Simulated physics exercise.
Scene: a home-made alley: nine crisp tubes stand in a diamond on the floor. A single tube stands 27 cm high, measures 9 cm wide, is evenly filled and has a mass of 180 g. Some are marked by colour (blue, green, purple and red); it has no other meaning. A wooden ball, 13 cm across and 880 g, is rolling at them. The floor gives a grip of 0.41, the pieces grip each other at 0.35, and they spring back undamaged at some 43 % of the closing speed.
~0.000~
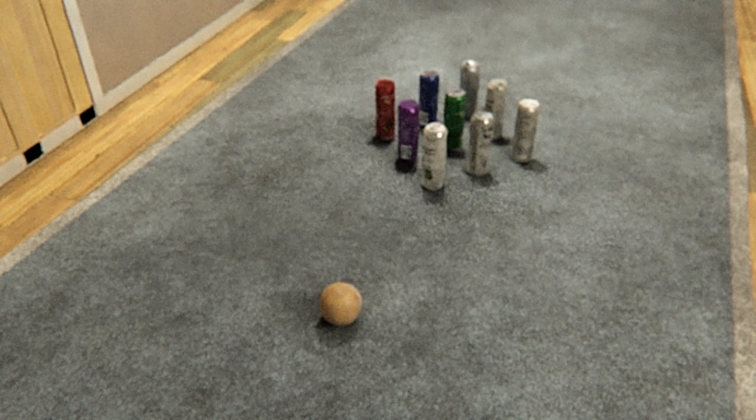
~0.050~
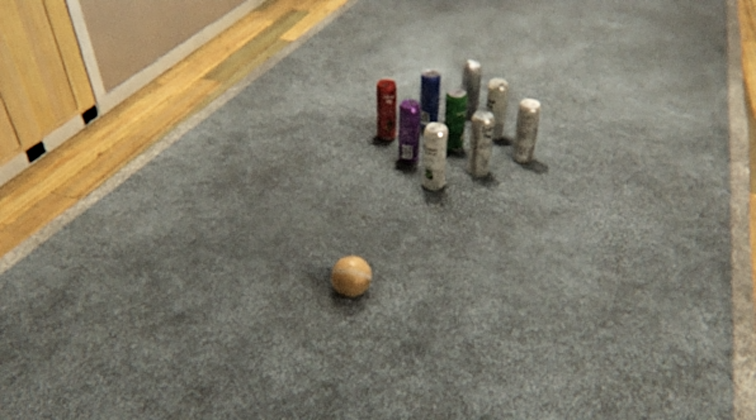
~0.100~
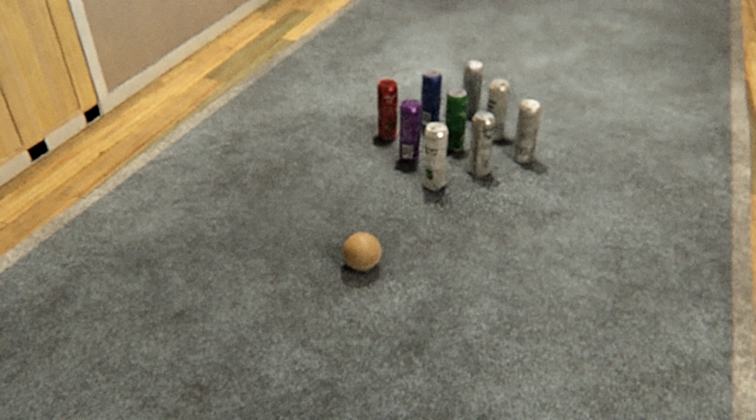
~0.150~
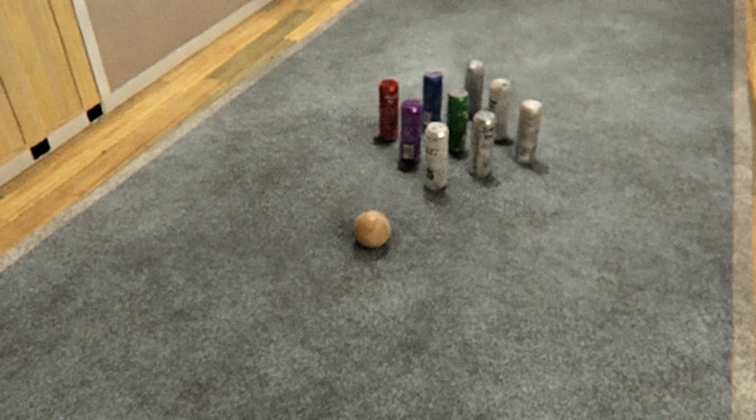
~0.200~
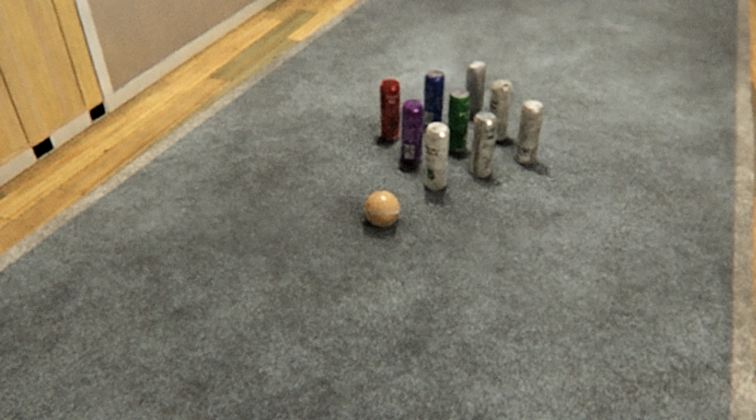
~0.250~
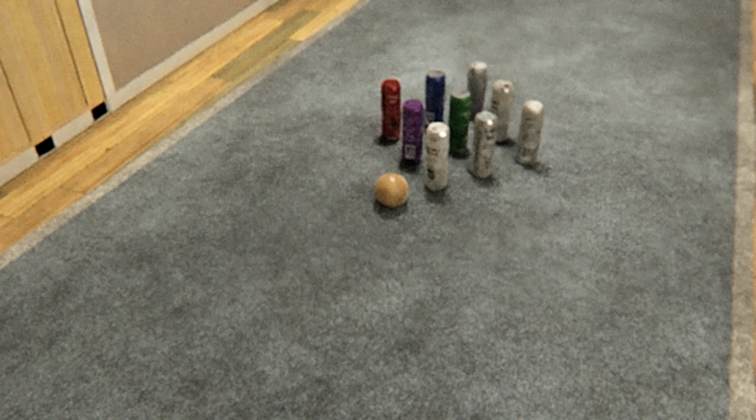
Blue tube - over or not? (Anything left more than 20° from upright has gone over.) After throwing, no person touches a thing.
Over.
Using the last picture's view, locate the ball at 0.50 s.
Roughly at pixel (424, 127).
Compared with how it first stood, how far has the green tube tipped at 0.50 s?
Measured against how it began, the tilt is near 0 degrees.
By 0.50 s, ball still moving; 1 of the 9 tubes over; blue tube tilted 4°; purple tube tilted 34°.
By 0.86 s, ball still moving; 2 of the 9 tubes over; blue tube lying flat; purple tube lying flat.
When it is over (1.4 s), ball rolling away; 2 of the 9 tubes over; blue tube lying flat; purple tube lying flat; red tube unmoved. In pixels of the last frame, middles, blue tube near (532, 75), purple tube near (376, 85).
